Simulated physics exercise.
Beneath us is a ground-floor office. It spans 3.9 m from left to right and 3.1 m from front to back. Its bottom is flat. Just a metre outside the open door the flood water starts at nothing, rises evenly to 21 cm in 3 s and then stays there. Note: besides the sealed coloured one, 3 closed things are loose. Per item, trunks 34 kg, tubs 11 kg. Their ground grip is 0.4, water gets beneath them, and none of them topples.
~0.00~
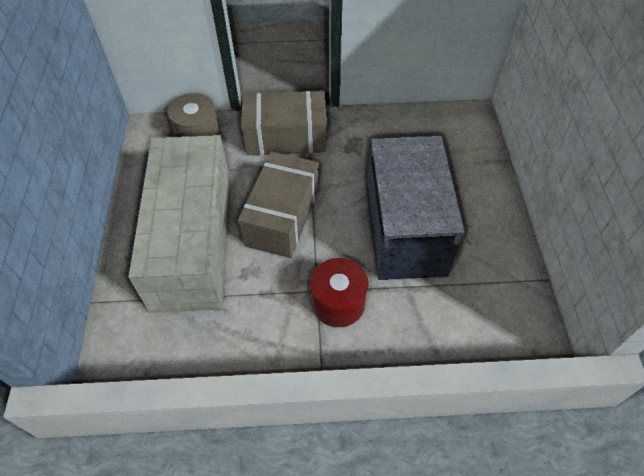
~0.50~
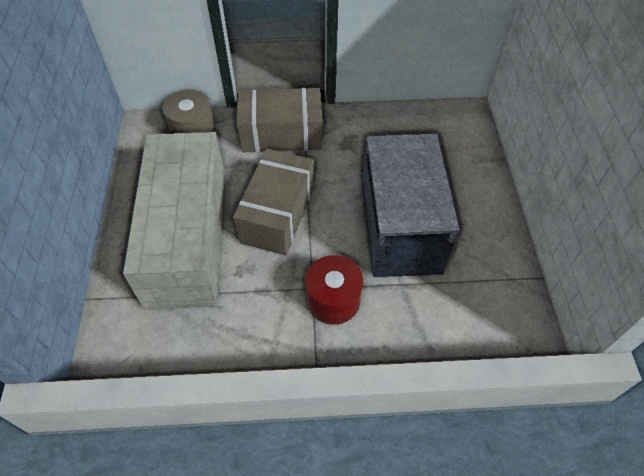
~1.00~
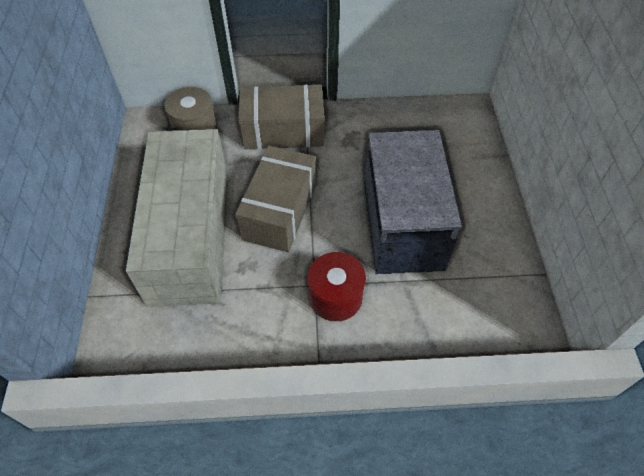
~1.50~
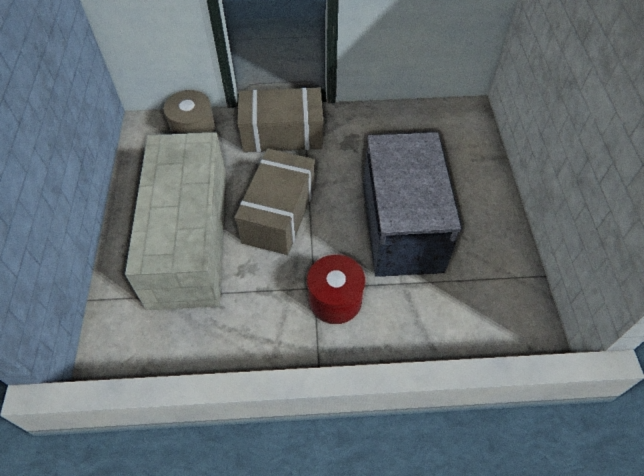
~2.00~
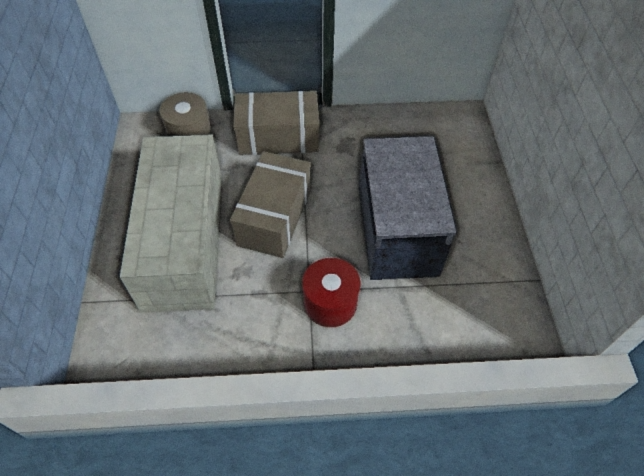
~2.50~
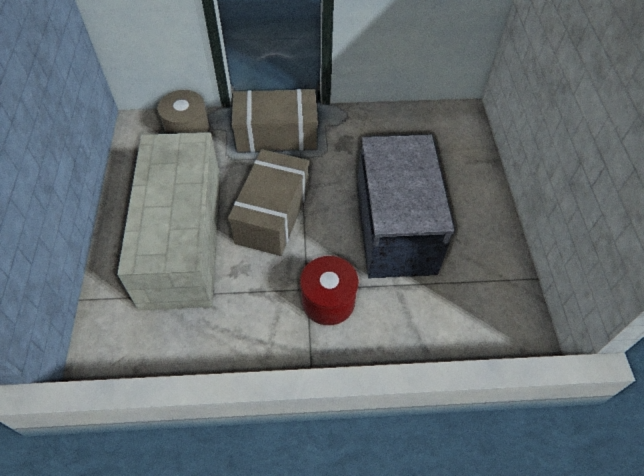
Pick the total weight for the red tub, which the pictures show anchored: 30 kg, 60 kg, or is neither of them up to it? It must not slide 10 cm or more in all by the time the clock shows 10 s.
30 kg is enough.
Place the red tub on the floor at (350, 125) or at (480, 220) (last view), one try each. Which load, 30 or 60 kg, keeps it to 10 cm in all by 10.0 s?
In turn: The lighter mass suffices; the lighter mass suffices.
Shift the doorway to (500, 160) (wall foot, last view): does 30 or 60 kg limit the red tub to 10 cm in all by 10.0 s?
I'd say the lighter one will work.
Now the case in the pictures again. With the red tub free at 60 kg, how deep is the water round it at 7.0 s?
2 cm, roughly.
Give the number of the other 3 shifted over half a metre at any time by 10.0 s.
2 in all.
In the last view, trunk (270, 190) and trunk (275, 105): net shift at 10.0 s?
In turn: 50 cm, 80 cm.
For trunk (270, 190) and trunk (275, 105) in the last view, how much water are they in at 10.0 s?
Around 10 cm and 11 cm.
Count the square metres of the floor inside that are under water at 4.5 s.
The covered patch comes to about 5.0 m2.
After 3.5 s the red tub would be 0 cm from its start with 30 kg and 0 cm from its start with 60 kg; 0 cm of water round it then.
After 4.5 s the red tub would be 0 cm from its start with 30 kg and 0 cm from its start with 60 kg; 0 cm of water round it then.
After 7.0 s the red tub would be 0 cm from its start with 30 kg and 0 cm from its start with 60 kg; 2 cm of water round it then.
After 10.0 s the red tub would be 0 cm from its start with 30 kg and 0 cm from its start with 60 kg; 11 cm of water round it then.
